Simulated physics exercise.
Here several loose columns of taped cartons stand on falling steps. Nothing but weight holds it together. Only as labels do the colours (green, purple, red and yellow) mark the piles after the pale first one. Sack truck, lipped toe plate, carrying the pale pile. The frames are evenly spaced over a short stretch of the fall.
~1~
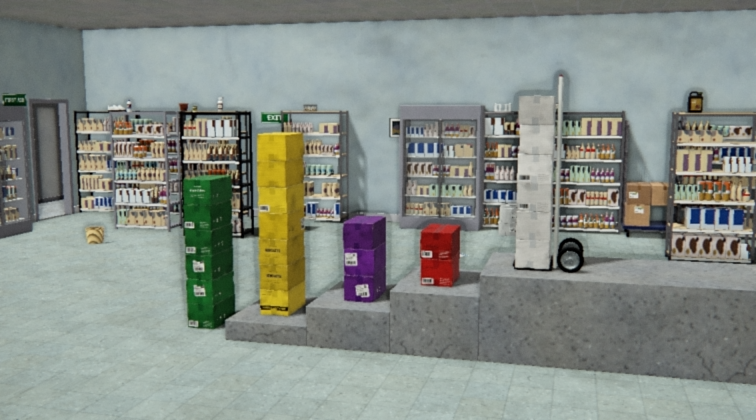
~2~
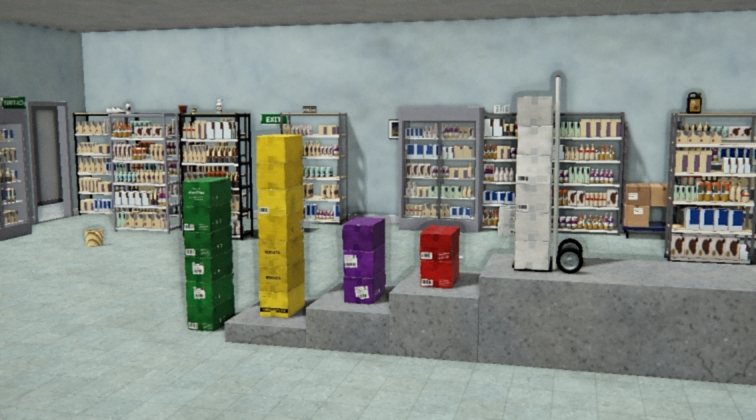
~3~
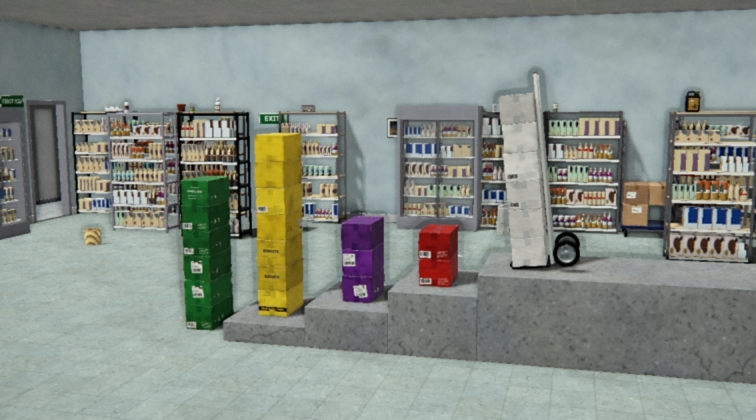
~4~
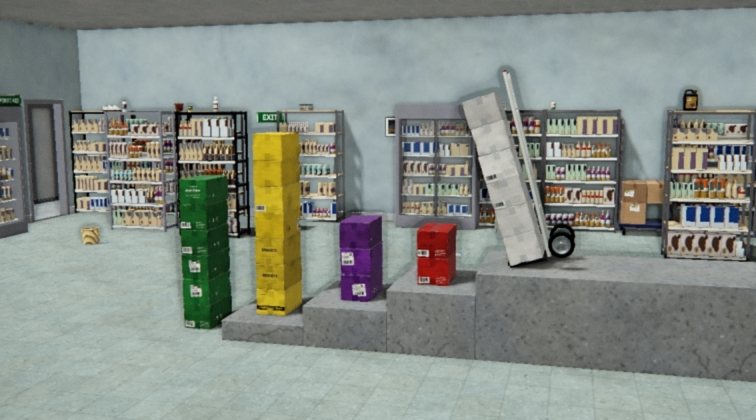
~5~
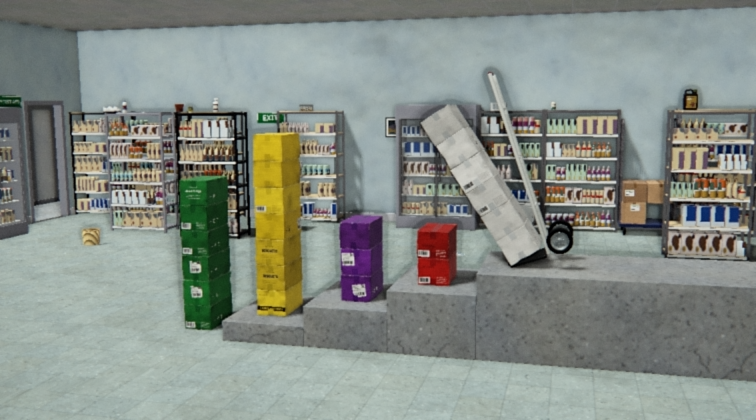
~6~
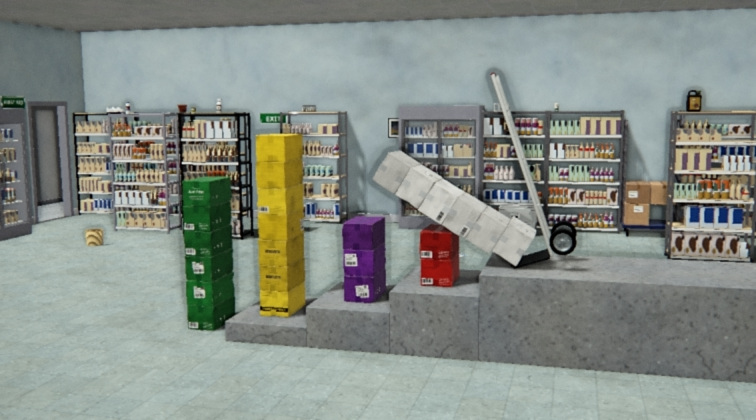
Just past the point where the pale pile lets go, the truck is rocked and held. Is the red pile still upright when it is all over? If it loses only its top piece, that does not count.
Yes.
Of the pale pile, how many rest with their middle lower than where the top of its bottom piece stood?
The number works out at 5.
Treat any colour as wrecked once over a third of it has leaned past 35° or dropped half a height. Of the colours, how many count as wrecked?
The count is 3.
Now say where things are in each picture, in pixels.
In the first frame (each place is the centre of the face we see best), truck frame (560, 116) level; top red carton (436, 246); top purple carton (358, 236); the others all in place.
Truck frame (557, 117) rocked barely; top red carton (435, 248), in the second frame.
Truck frame (539, 112) rocked a little, top of the pale pile leaning a little; top red carton (434, 246); the others all in place, in the third frame.
Truck frame (514, 109) rocked clearly, top of the pale pile leaning clearly; top red carton (432, 245); the others all in place, in the fourth frame.
Truck frame (502, 110) rocked clearly, top of the pale pile leaning well over; top red carton (433, 245); the others all in place, in the fifth frame.
Truck frame (505, 111) rocked clearly, top of the pale pile leaning steeply; top red carton (435, 246); top yellow carton (270, 149); the others all in place, in the sixth frame.
Just after the last frame, 6 of the pale pile down; none of the 2 red cartons down (0 of 18 in all colours); top red carton moved a little; top purple carton tilted a little.
A moment on, 6 of the pale pile down; none of the 2 red cartons down (2 of 18 in all colours); top red carton moved a little; top purple carton on its side.
Further on, 6 of the pale pile down; none of the 2 red cartons down (10 of 18 in all colours); top red carton moved a little; top purple carton on its side.
Then, 6 of the pale pile down; none of the 2 red cartons down (15 of 18 in all colours); top red carton moved a little; top purple carton on its side.
When it is over, 6 of the pale pile down; none of the 2 red cartons down (15 of 18 in all colours); top red carton moved a little; top green carton on its side. In pixels of the last frame, middles, top red carton near (438, 242).
